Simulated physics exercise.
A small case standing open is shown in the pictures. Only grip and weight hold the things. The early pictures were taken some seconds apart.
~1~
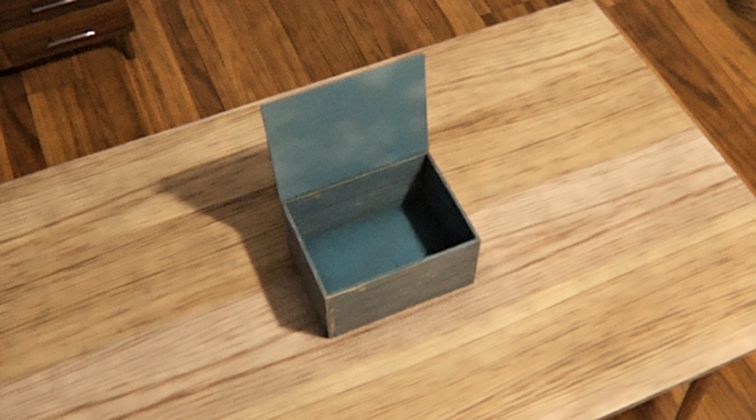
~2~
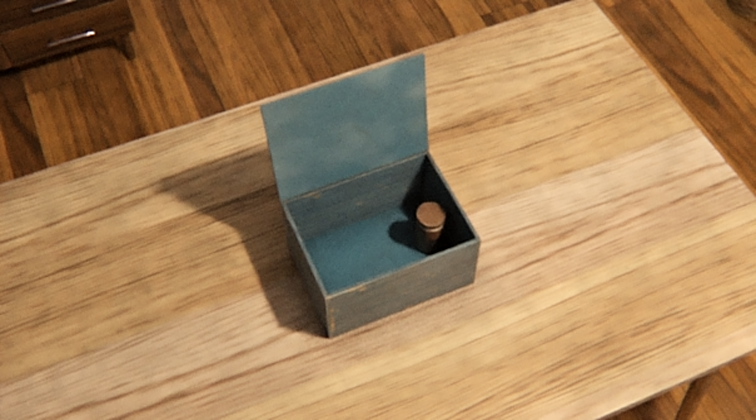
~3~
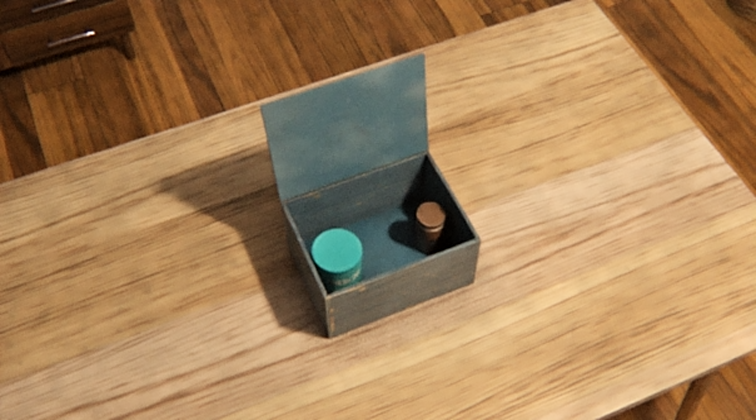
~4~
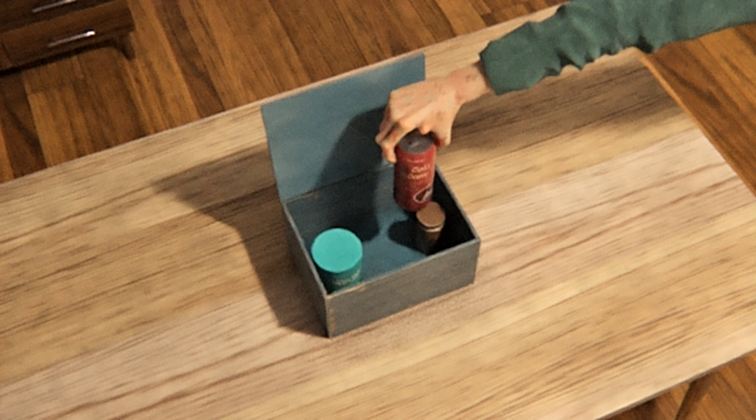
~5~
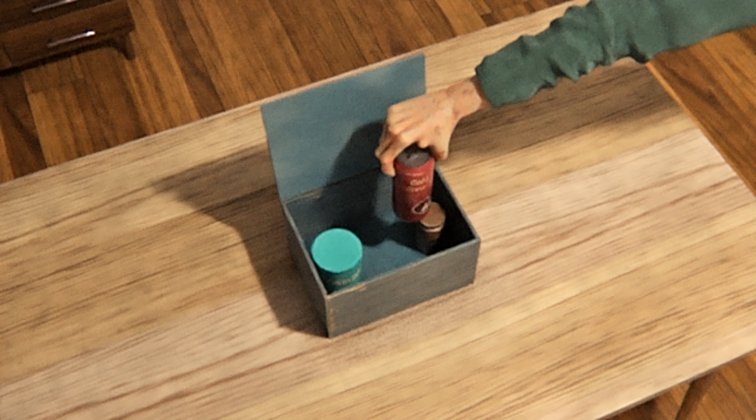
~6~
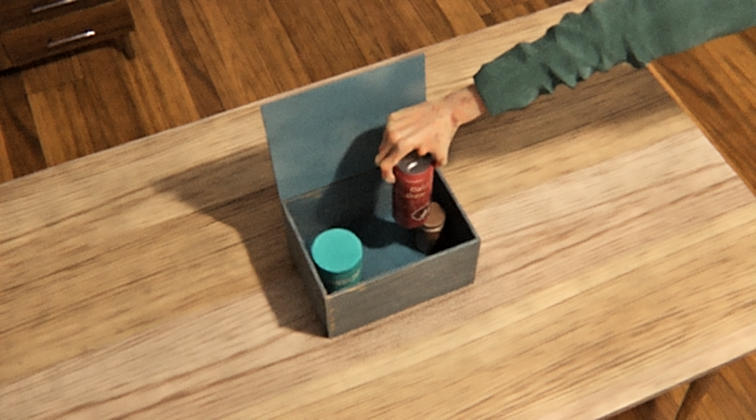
In an open case on a table, two containers appear, then a hand lowers a red can.
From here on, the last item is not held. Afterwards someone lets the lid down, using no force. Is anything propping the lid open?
No.
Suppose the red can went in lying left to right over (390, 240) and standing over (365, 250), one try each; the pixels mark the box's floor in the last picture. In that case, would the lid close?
On the first try the lid comes fully down; on the second it remains open.
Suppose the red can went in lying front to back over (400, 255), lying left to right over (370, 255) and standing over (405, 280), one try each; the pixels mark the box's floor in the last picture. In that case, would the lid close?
Try 1: Lid goes down; try 2: Lid goes down; try 3: Lid stays raised.
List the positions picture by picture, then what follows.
In the first frame, the last thing is not in view yet.
In the second frame, the last thing is not in view yet.
In the third frame, the last thing is not in view yet; turquoise tin (338, 268).
The fourth frame shows still above its spot; red can (414, 171); turquoise tin (338, 268).
The fifth frame shows still above its spot; red can (412, 183); turquoise tin (338, 268).
The sixth frame shows put in, still held; red can (412, 190); turquoise tin (338, 268).
Then, 0.50 s on from there, red can turned 46° from how it was put near (364, 223).
Then, 1.30 s on from there, lid 84° above the rim; red can on its side near (344, 233).
Then, 1.70 s on from there, lid 47° above the rim; red can on its side near (343, 233).
Then, 1.90 s on from there, lid 15° above the rim; red can on its side near (343, 233).
In the end, lid shut; toppled in the box, red can; the other 2 unmoved. At the end, from the last picture's camera, red can near (343, 233).
